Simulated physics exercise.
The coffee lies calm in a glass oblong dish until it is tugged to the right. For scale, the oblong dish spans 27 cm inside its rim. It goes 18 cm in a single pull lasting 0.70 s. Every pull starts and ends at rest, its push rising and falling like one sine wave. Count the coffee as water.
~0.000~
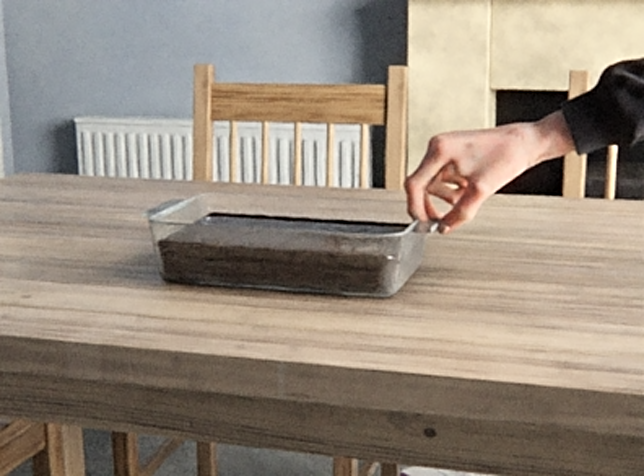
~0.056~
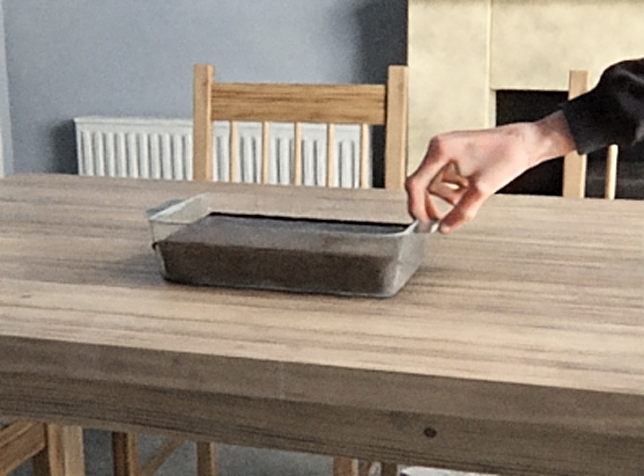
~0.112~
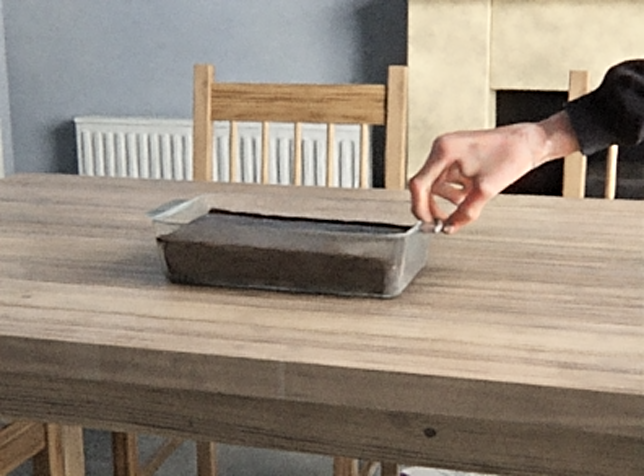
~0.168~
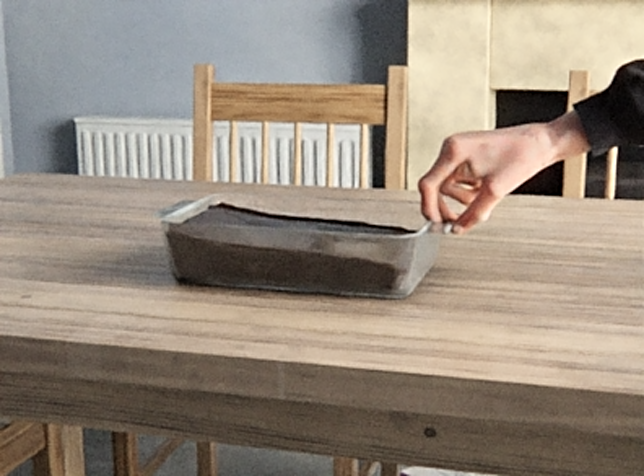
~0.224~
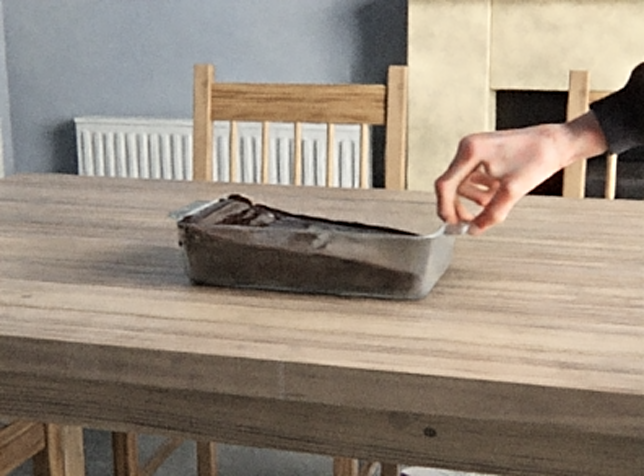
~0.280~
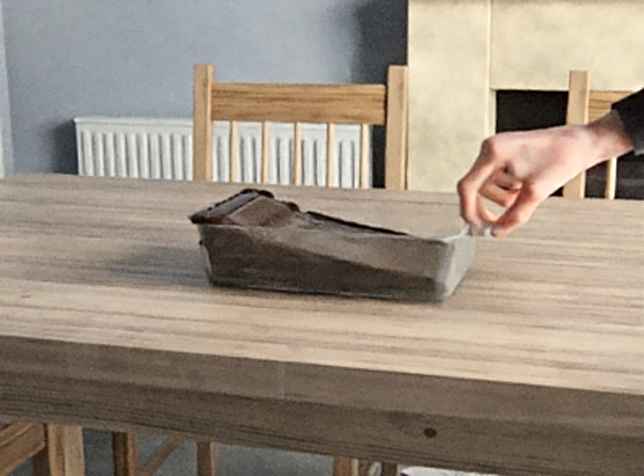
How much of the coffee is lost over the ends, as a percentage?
About 27 per cent.
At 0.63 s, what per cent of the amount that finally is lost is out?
Near 20 in a hundred.
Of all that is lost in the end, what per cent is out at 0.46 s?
Some 10 per cent.
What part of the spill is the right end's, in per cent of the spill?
About 80 per cent.
After 0.46 s it has gone 14 cm; 3 per cent is out over the left end and 0 over the right.
After 0.63 s it has gone 18 cm; 3 per cent is out over the left end and 4 over the right.
After 0.81 s it has gone 18 cm; 3 per cent is out over the left end and 20 over the right.
After 0.99 s it has gone 18 cm; 3 per cent is out over the left end and 20 over the right.
In the end 27 per cent is out in all, 5 of it over the left end.
